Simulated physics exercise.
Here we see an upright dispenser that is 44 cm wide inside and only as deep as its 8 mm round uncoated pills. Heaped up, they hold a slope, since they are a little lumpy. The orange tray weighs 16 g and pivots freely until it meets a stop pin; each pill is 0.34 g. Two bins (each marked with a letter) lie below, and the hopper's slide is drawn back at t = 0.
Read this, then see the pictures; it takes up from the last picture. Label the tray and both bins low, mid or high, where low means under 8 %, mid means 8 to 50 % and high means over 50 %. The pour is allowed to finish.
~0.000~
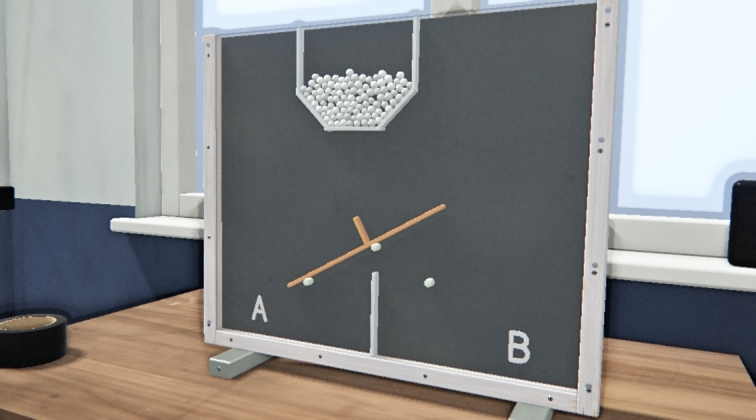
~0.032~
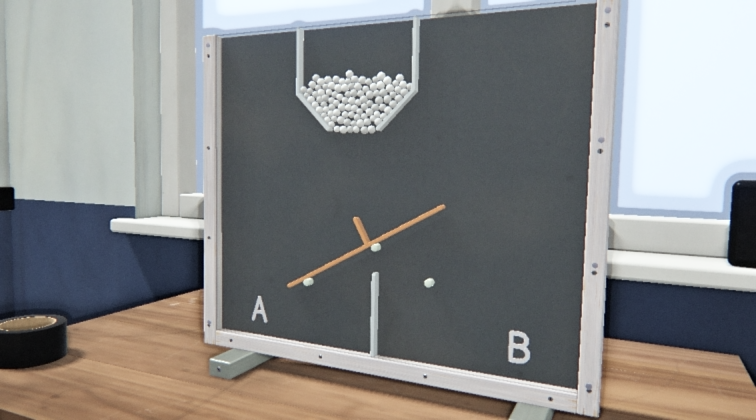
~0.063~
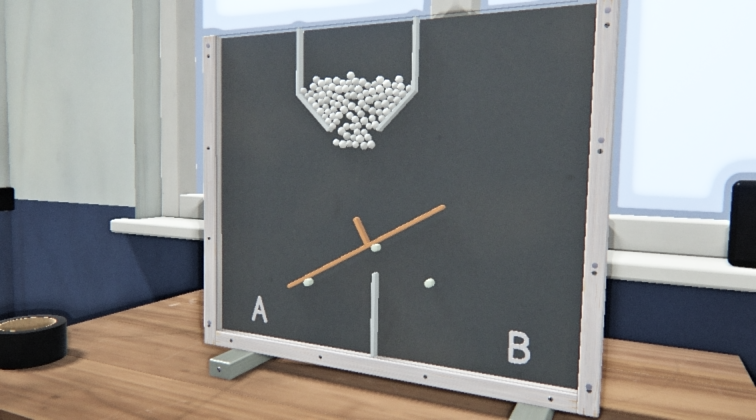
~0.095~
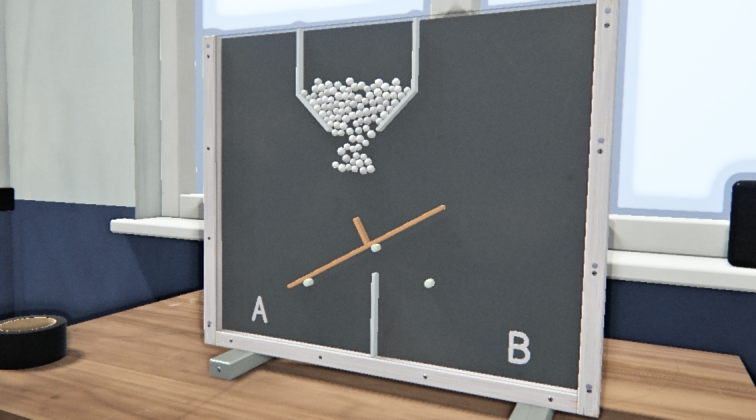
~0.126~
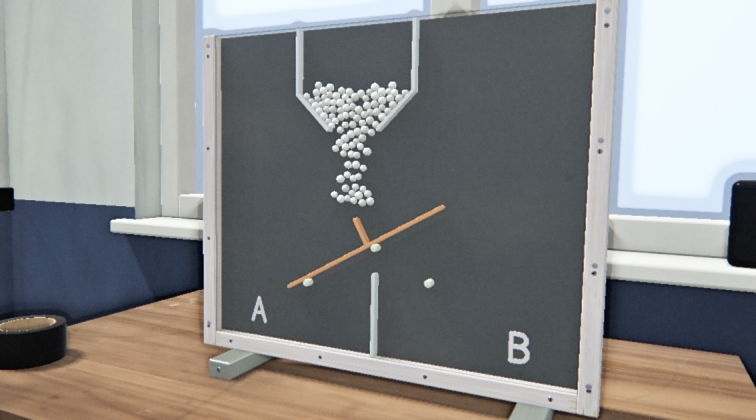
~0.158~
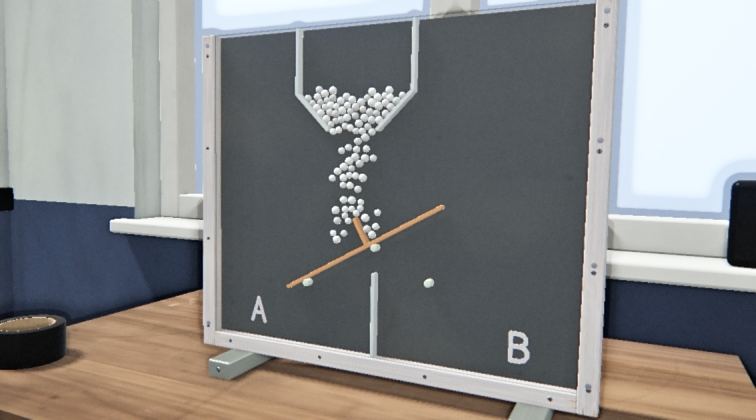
Bin A - high. Bin B - low. Tray - mid.
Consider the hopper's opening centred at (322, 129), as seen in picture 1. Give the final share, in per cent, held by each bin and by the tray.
Bin A ends with 100 %, bin B with 0 % and the tray with 0 %.
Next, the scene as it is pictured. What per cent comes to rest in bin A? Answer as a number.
Estimate: Close to 70 %.
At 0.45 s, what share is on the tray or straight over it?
Roughly 65 percent.
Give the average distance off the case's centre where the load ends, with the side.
Roughly 11 centimetres to the left of the centre.
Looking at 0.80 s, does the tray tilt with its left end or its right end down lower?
At that moment the tray sits with its left end down.
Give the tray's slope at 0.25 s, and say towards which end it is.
Roughly 30 degrees with the left end down.
After 0.25 s 80 % have left the hopper; tray left end down 29°; on or over it 75 %, past it to the left 0 %, to the right 0 %.
After 0.45 s 100 % have left the hopper; tray left end down 29°; on or over it 65 %, past it to the left 35 %, to the right 0 %.
After 0.80 s 100 % have left the hopper; tray left end down 29°; on or over it 30 %, past it to the left 70 %, to the right 0 %.
Settled by 1.7 s, bin A 70 %, bin B 0 %, tray 30 %; tray left end down 29°.
